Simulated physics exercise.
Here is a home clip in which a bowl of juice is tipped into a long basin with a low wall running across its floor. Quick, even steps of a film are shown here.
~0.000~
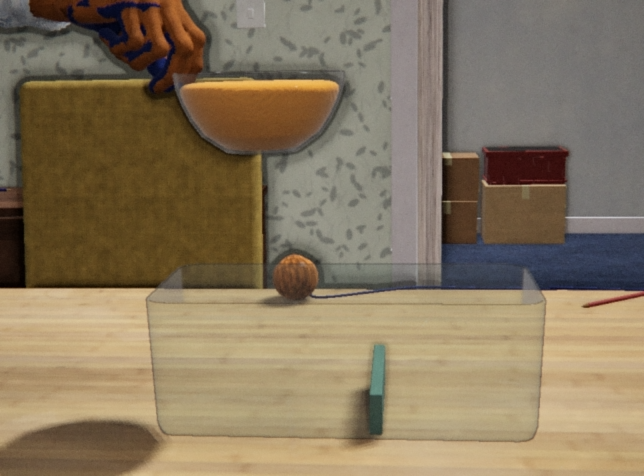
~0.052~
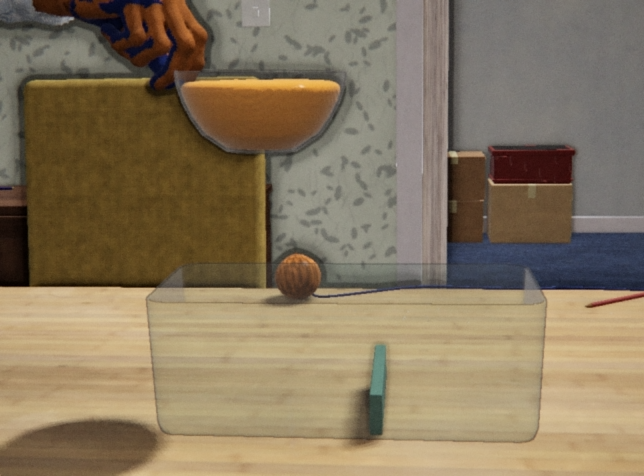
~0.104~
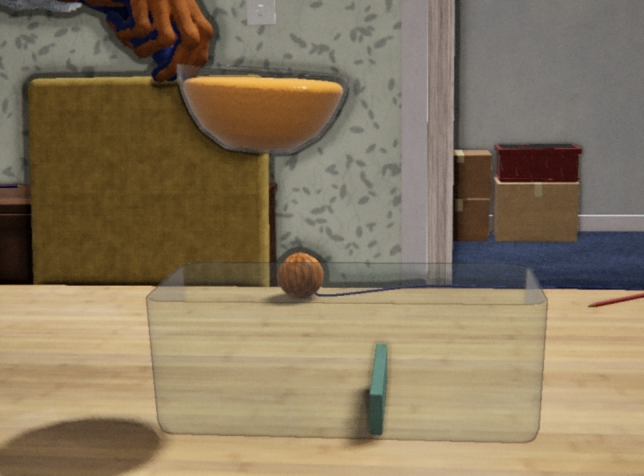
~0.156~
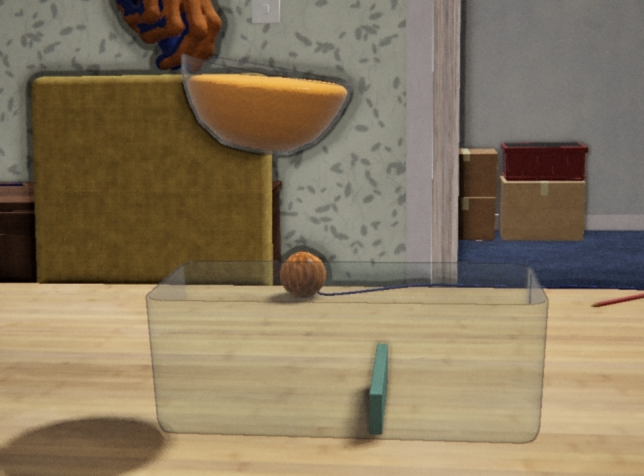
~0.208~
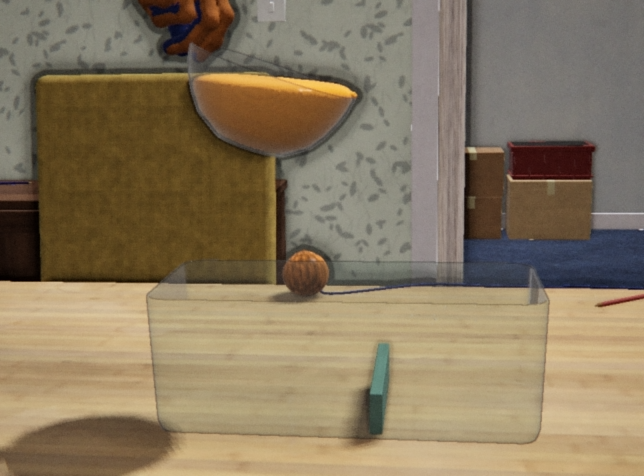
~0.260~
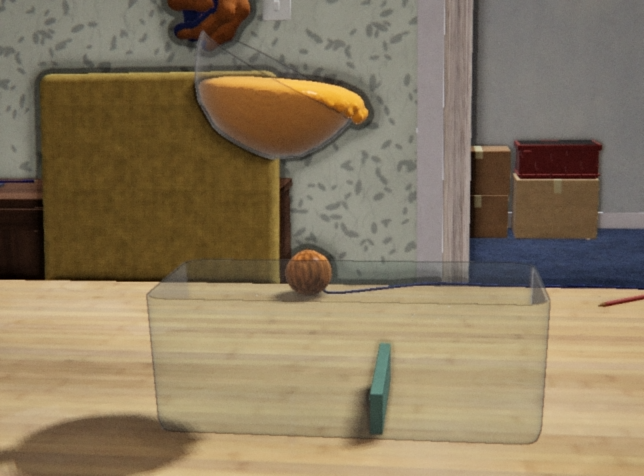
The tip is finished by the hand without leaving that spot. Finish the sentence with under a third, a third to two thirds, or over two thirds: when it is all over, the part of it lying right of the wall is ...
... over two thirds.
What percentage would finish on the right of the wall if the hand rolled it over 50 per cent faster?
Estimate: Around 65 %.
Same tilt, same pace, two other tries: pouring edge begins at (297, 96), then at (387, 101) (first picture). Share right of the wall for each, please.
About 40 % the first time, about 80 % the second.
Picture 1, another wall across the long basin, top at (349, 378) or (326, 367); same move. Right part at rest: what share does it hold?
Around 80 per cent for the first, around 90 per cent for the second.
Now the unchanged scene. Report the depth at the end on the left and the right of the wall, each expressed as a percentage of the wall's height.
Left 10 per cent, right 70.
After 0.54 s the tilt is 86° and 17 per cent is still to pour, 0 is left of the wall and 36 right of it.
After 0.75 s the tilt is 98° and 0 per cent is still to pour, 15 is left of the wall and 78 right of it.
After 0.96 s the tilt is 98° and 0 per cent is still to pour, 22 is left of the wall and 77 right of it.
After 1.20 s the tilt is 98° and 0 per cent is still to pour, 22 is left of the wall and 77 right of it.
In the end 22 per cent lies left of the wall, 77 right of it and 1 outside.
